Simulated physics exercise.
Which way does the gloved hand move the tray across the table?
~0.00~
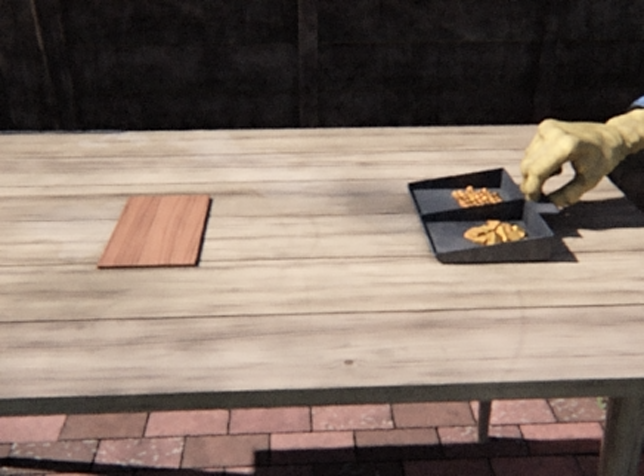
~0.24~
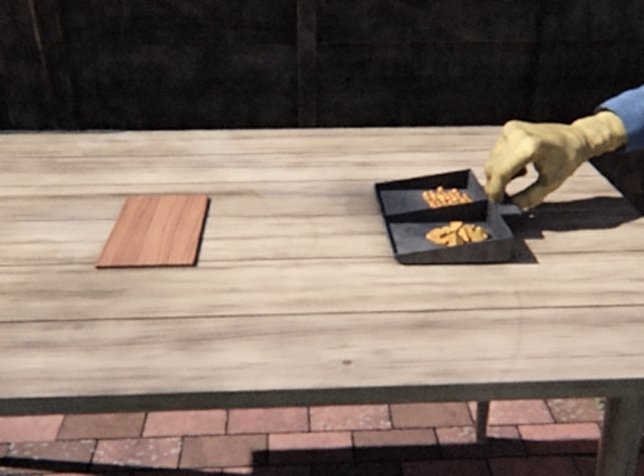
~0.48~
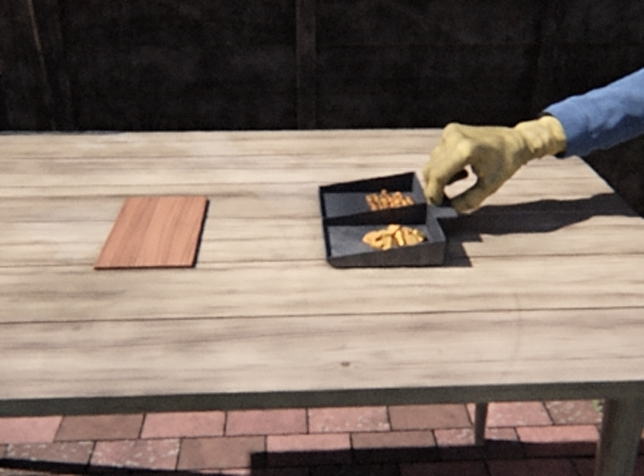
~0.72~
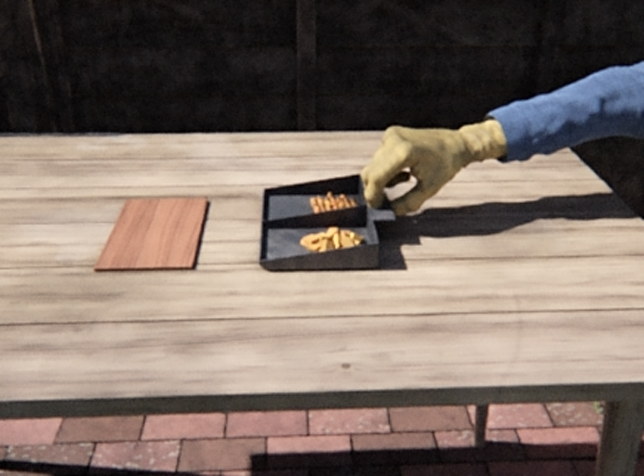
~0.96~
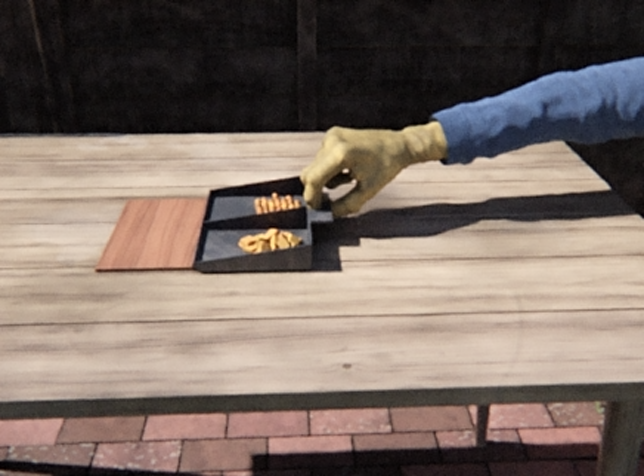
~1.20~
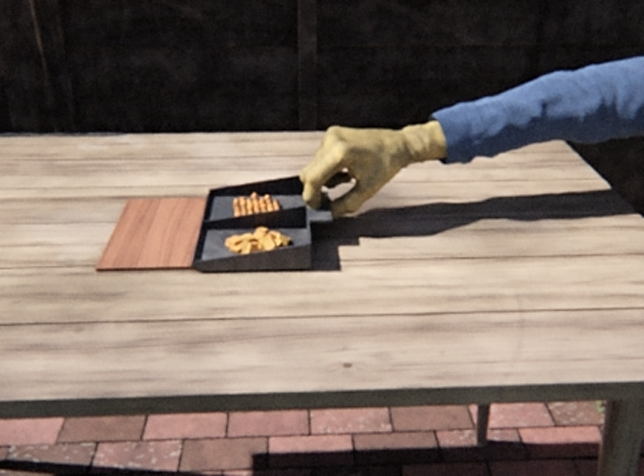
The hand slides the tray to the left, until it meets the flat board.
